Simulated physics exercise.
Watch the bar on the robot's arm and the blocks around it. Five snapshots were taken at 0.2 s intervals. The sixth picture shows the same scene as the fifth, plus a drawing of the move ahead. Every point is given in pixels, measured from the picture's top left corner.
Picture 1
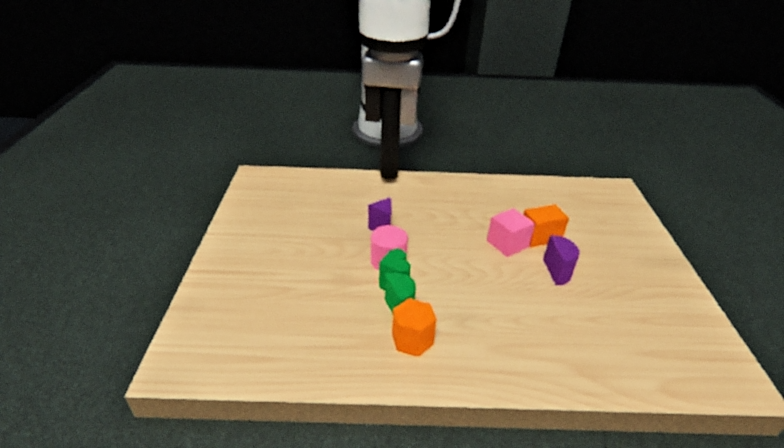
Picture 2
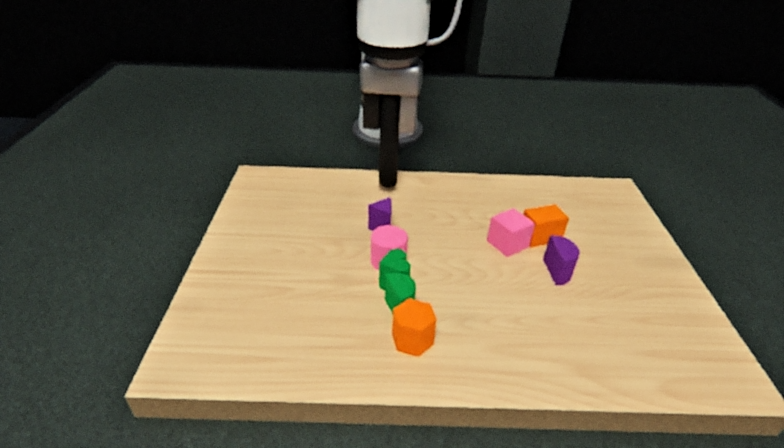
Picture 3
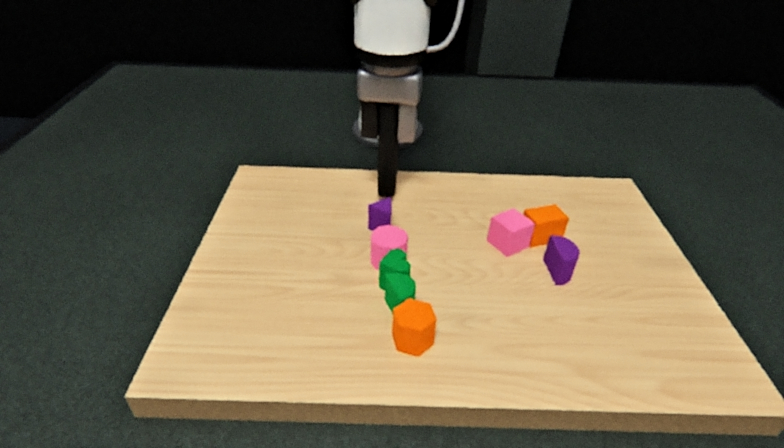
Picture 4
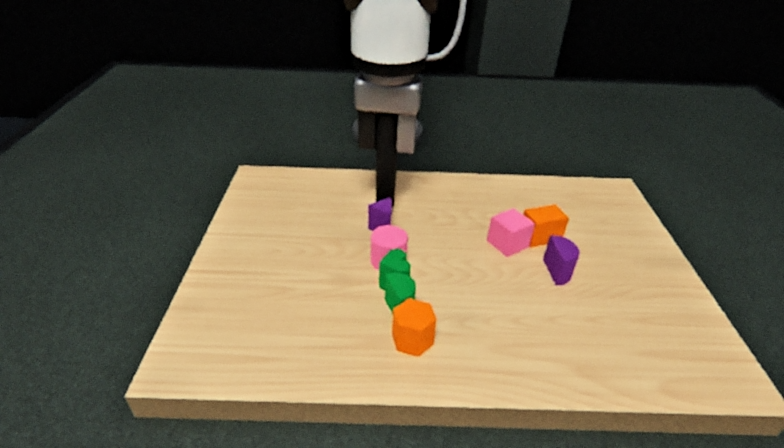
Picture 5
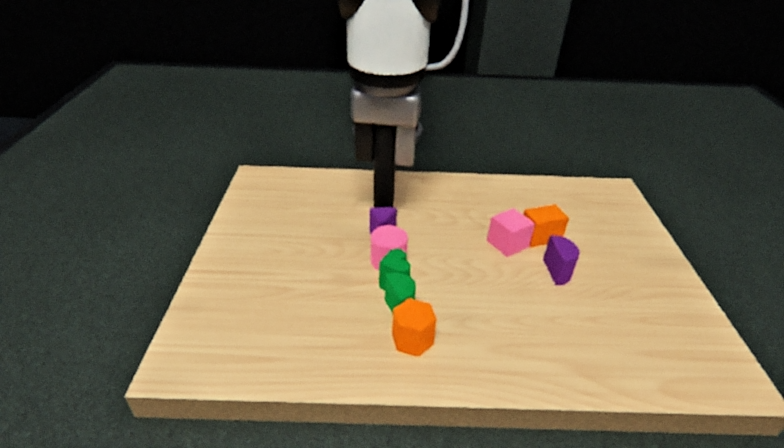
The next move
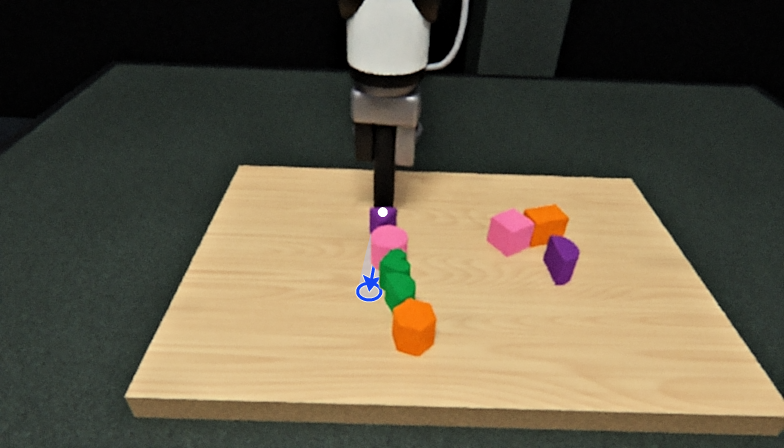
A robot arm's dark bar moves toward the viewer and slightly nudges a purple block.
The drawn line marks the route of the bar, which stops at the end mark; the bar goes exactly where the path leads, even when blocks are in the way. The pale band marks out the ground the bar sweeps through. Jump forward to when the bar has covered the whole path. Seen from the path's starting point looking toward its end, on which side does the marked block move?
It moves off to the right.
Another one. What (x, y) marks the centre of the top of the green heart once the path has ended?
By then it is at (429, 275).
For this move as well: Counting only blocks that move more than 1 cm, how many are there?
I expect three or more blocks to move.
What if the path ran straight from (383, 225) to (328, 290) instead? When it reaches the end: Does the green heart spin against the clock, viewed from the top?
No - that is not the case.
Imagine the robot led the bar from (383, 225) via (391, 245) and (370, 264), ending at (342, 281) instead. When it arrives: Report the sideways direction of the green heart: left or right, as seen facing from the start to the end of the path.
It's set to shift left.
Path on the board, in a line from (383, 225) to (369, 291); the dot is on the purple triangle.
What follows on the original path. One third of the way, bar (379, 239); purple triangle (364, 230), turned 25° clockwise; pink round block (386, 242); green heart (403, 261), turned 25° clockwise.
Two thirds of the way, bar (374, 260); purple triangle (352, 240), turned 80° clockwise; pink round block (388, 260); green heart (419, 270); green half-round block (402, 286).
At the end, bar (369, 285); purple triangle (351, 240), turned 90° clockwise; pink round block (395, 280); green heart (429, 275), turned 35° anticlockwise; green half-round block (425, 303).
